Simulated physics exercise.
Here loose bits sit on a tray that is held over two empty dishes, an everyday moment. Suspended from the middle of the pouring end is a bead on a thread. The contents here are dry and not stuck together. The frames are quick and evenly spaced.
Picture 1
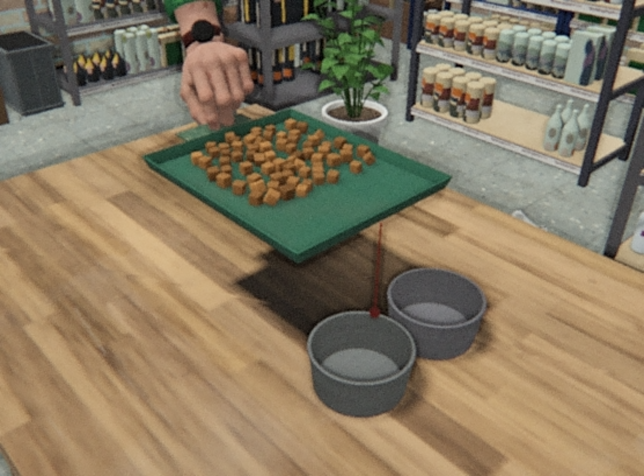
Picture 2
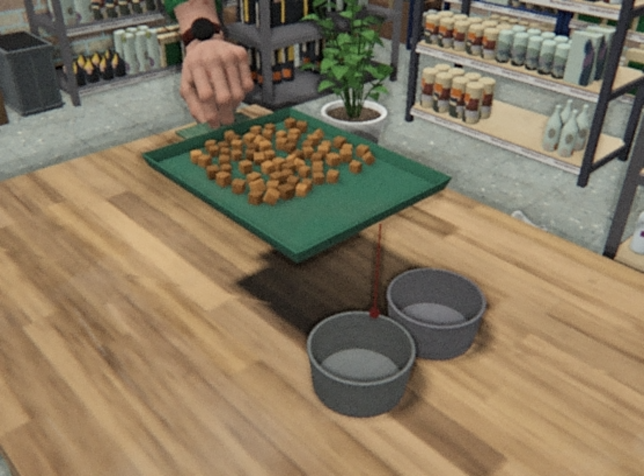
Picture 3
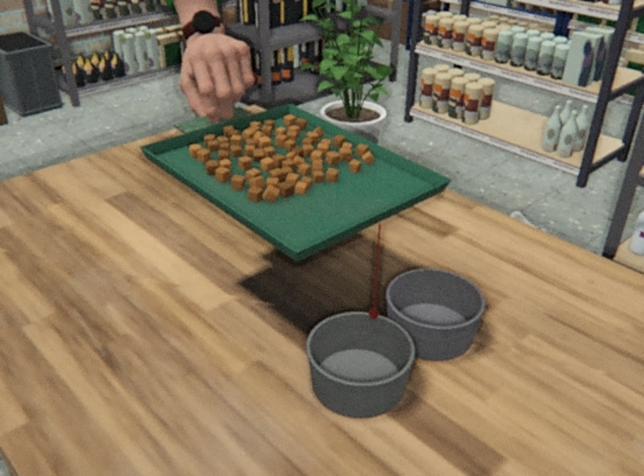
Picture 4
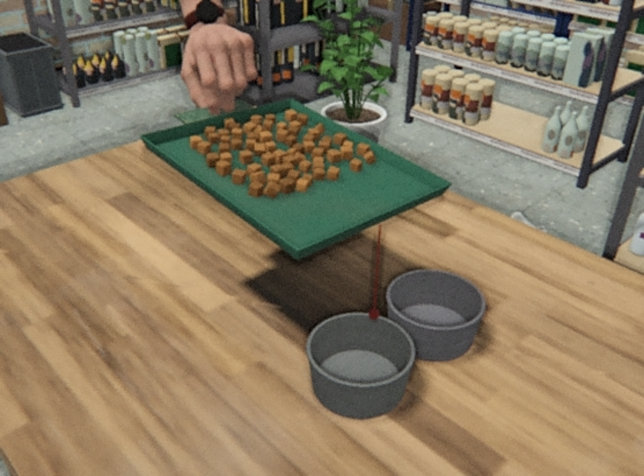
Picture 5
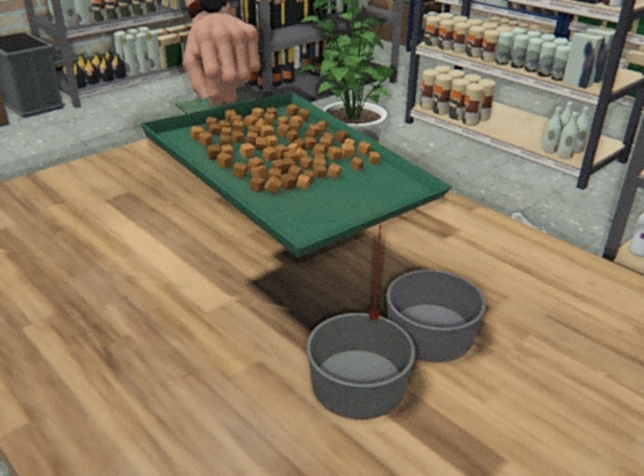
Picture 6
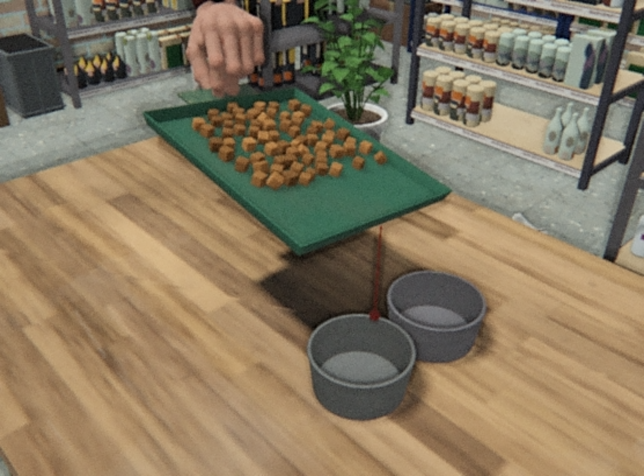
A green tray of loose brown cubes starts out level above two empty gray dishes on a wooden table, a hand at its far edge. The tray then tilts slightly, its right corner dipping lowest, while the hand shifts a little and the cubes slide slightly; the dishes stay still.
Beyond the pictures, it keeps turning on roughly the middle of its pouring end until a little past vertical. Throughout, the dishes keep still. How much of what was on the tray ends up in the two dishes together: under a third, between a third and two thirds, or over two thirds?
Over two thirds.
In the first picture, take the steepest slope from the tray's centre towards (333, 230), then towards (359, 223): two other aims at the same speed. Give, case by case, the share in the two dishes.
About 40 and 50 per cent.
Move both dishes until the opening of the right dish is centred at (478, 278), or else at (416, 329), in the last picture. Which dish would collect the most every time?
Try one: The left-side dish. Try two: The right-side dish.
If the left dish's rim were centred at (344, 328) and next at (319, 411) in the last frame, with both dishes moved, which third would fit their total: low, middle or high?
Case one, beyond two thirds; case two, under a third.
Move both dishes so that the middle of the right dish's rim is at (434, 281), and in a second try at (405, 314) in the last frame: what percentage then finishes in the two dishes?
It would be roughly 80 per cent, followed by roughly 50 per cent.
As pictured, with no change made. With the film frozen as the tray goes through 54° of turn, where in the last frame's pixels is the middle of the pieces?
The load is centred near (398, 173).
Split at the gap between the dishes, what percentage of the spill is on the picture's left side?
Estimate: Roughly 0 %.
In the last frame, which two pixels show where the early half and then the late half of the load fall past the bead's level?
Near (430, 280) to start, and near (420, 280) afterwards.
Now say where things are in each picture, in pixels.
In the first frame, corners of the pouring end near (298, 249) and (446, 176), level; middle of the load near (270, 157), brown sugar cubes; left dish near (399, 388); right dish near (473, 333); bead on its thread near (375, 313).
In the second frame, corners of the pouring end near (298, 248) and (445, 177), level; middle of the load near (270, 156).
In the third frame, corners of the pouring end near (297, 247) and (445, 179), tipped barely, lowest at the right corner; middle of the load near (270, 153).
In the fourth frame, corners of the pouring end near (299, 245) and (445, 182), tipped a little, lowest at the right corner; middle of the load near (270, 148).
In the fifth frame, corners of the pouring end near (300, 243) and (446, 185), tipped a little, lowest at the right corner; middle of the load near (272, 142).
In the sixth frame, corners of the pouring end near (302, 242) and (446, 189), tipped a little, lowest at the right corner; middle of the load near (274, 137); left dish near (399, 391); right dish near (473, 336).
Shortly afterwards, tray tipped steeply; all but a few on the tray; a little in the right dish; only a few outside both; only a few in the air.
Next, tray tipped right over; near a third on the tray; near a quarter in the right dish; a little outside both; near a quarter in the air.
Some moments later, tray tipped past a quarter turn; only a few in the left dish; the bulk in the right dish; a little outside both.
In the end, tray tipped past a quarter turn; only a few in the left dish; the bulk in the right dish; a little outside both.
